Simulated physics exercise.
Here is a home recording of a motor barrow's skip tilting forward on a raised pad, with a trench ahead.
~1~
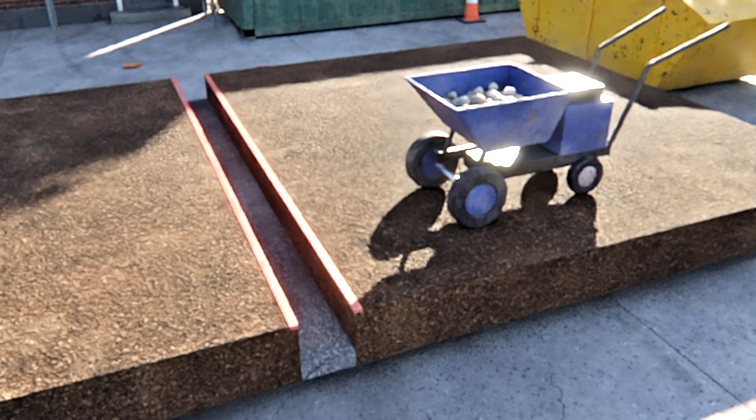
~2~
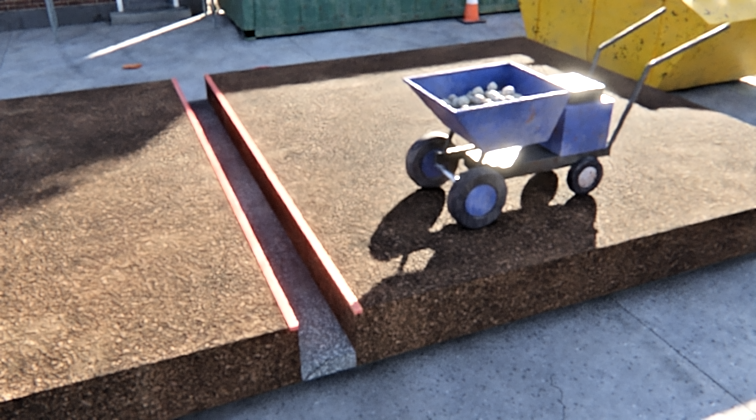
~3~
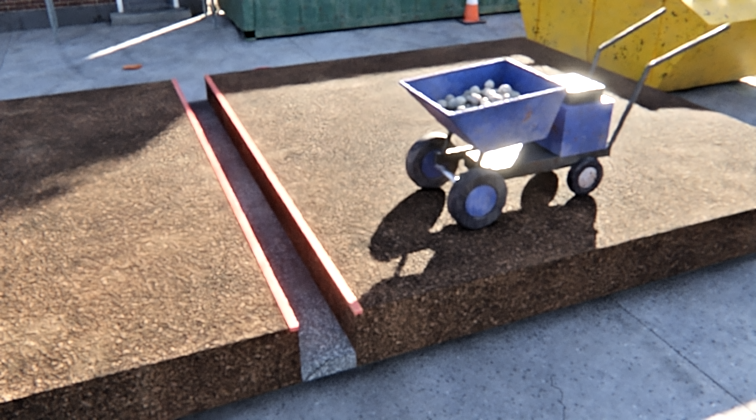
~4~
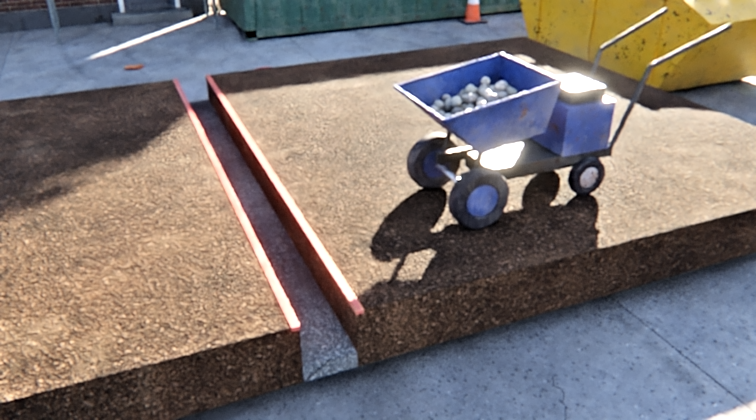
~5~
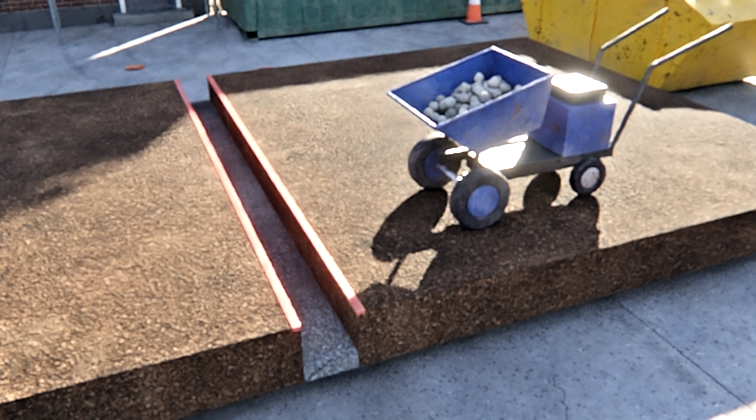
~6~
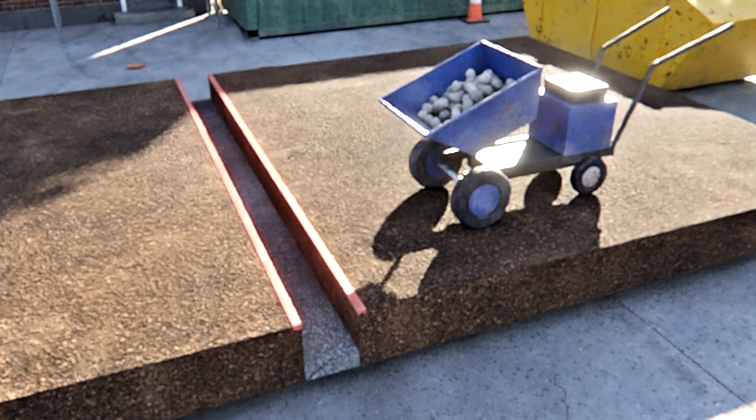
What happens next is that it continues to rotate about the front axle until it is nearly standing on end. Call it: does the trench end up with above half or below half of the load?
It ends up with below half.
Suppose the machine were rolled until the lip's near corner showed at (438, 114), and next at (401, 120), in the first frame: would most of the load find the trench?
Lab note - position 1: A minority share; position 2: A majority share.
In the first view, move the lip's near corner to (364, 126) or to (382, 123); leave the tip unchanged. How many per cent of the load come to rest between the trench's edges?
70 % and 100 %.
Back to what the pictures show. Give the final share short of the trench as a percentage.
Call it some 55 percent of the pieces.
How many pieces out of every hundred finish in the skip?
It is some 25 percent.
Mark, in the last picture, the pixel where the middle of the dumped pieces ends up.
About (334, 226).
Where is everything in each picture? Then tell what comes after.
Lip of the skip (456, 111), level; top of the load (489, 105), river pebbles; first edge of the trench (339, 280); far edge (279, 294), the trench under half as wide as the skip, and about as deep as wide, in the first frame.
Lip of the skip (454, 113), tipped barely; top of the load (496, 98), in the second frame.
Lip of the skip (450, 116), tipped barely; top of the load (500, 100), in the third frame.
Lip of the skip (443, 121), tipped a little; top of the load (497, 97), in the fourth frame.
Lip of the skip (435, 128), tipped clearly; top of the load (490, 94), in the fifth frame.
Lip of the skip (426, 136), tipped clearly; top of the load (493, 95); first edge of the trench (343, 280); far edge (282, 295), in the sixth frame.
Just after the last frame, skip tipped steeply; every one in the skip.
A moment on, skip tipped right over; the larger part in the skip; roughly a quarter short of the trench; just a few falling.
Further on, skip tipped right over; roughly a quarter in the skip; roughly half short of the trench; roughly a quarter in or heaped over the trench.
When it is over, skip tipped right over; roughly a quarter in the skip; roughly half short of the trench; roughly a quarter in or heaped over the trench; not one beyond it.
